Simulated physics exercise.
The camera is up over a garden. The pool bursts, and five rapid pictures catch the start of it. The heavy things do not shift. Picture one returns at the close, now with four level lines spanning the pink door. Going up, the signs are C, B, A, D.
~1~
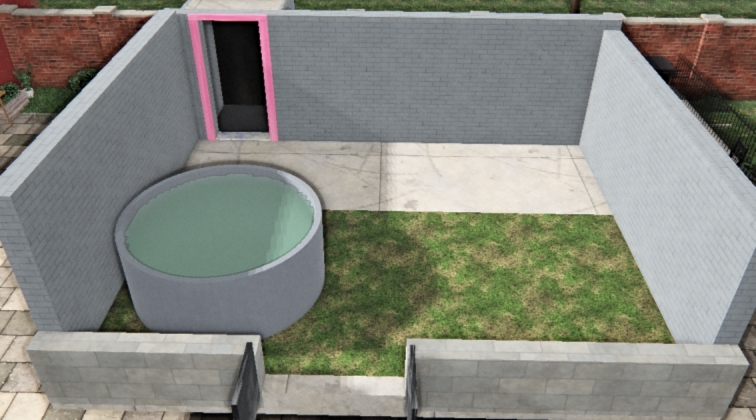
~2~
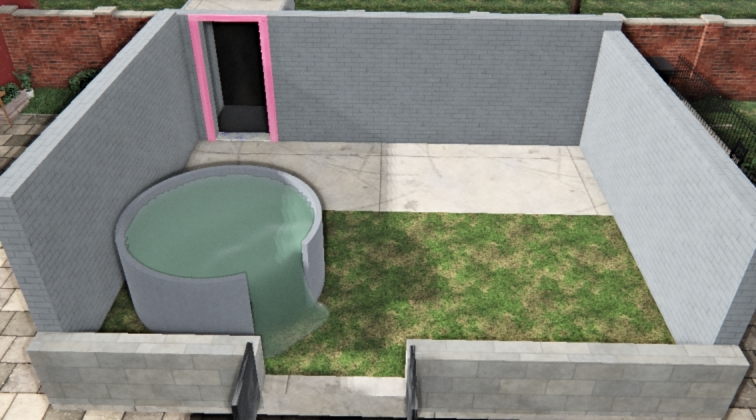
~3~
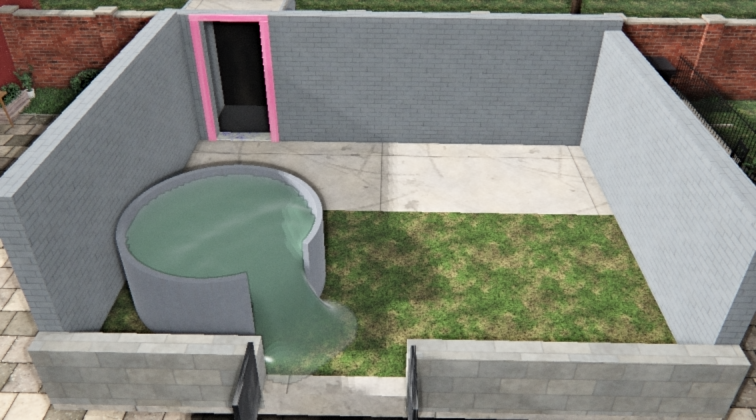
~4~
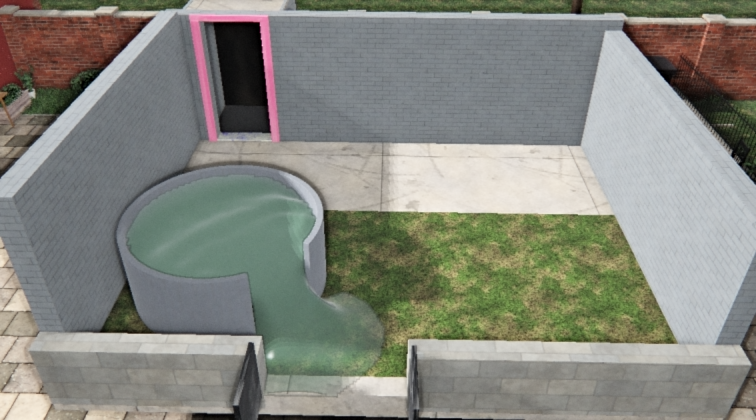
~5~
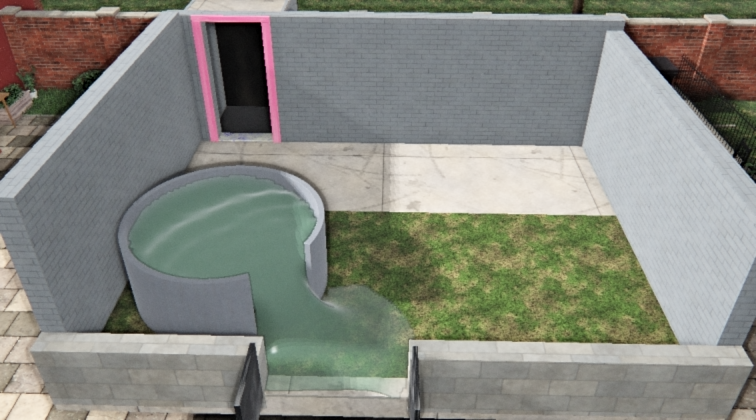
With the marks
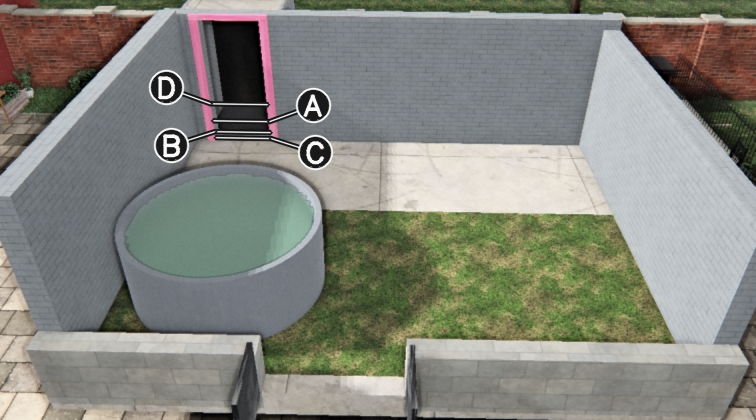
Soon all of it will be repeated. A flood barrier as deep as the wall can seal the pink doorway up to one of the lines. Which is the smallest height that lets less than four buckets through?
I would pick height C.
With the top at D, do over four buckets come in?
No.
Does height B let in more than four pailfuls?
No, not at all.
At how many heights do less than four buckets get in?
All of the four.
On the marked copy, A at (241, 121); B at (242, 132); C at (243, 138); D at (239, 104); from the bottom up C, B, A, D.
Choosing A, nothing gets over.
Choosing B, nothing gets over.
Choosing C, nothing gets over.
Choosing D, nothing gets over.
